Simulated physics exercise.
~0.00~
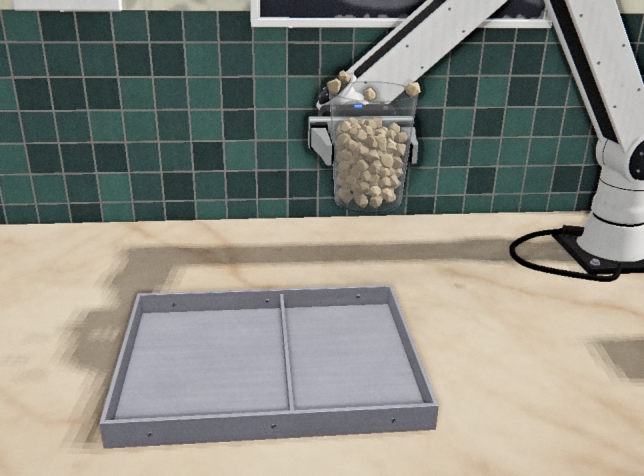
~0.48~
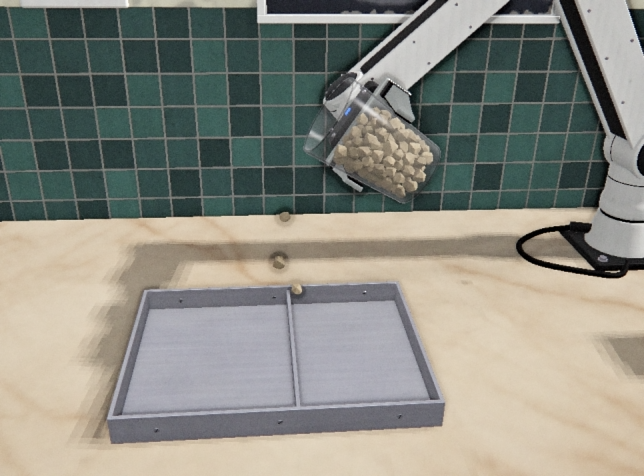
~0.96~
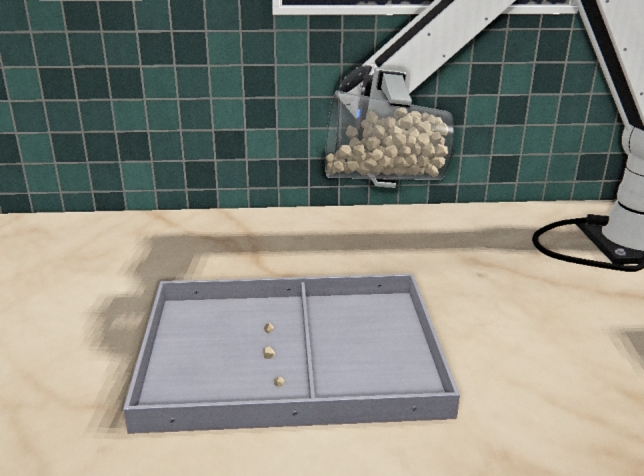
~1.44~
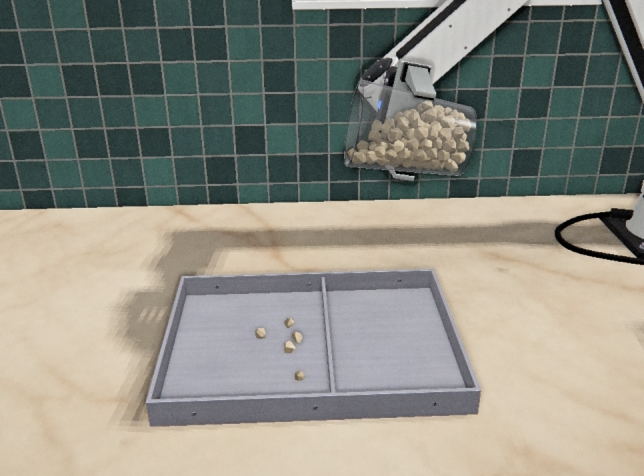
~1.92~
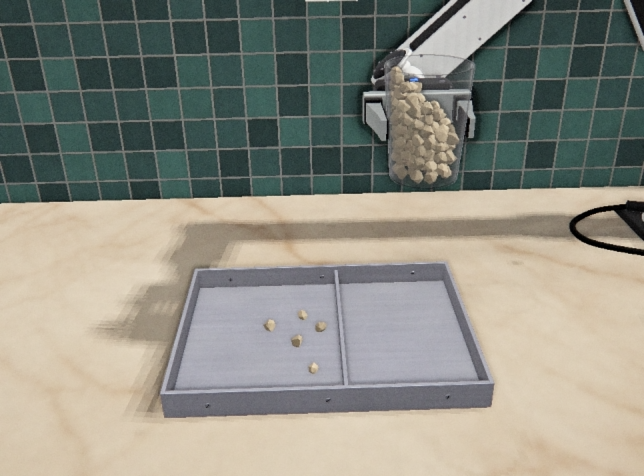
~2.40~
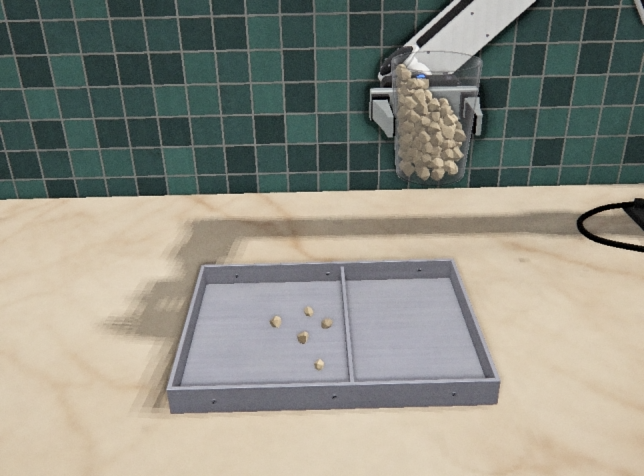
On a pale marble-look counter before green tiles, a robot arm tipped a clear beaker of small pebbles onto its side above a divided gray tray, dropping a few into the left part, then turned it upright again, still mostly full, with five pebbles lying below.
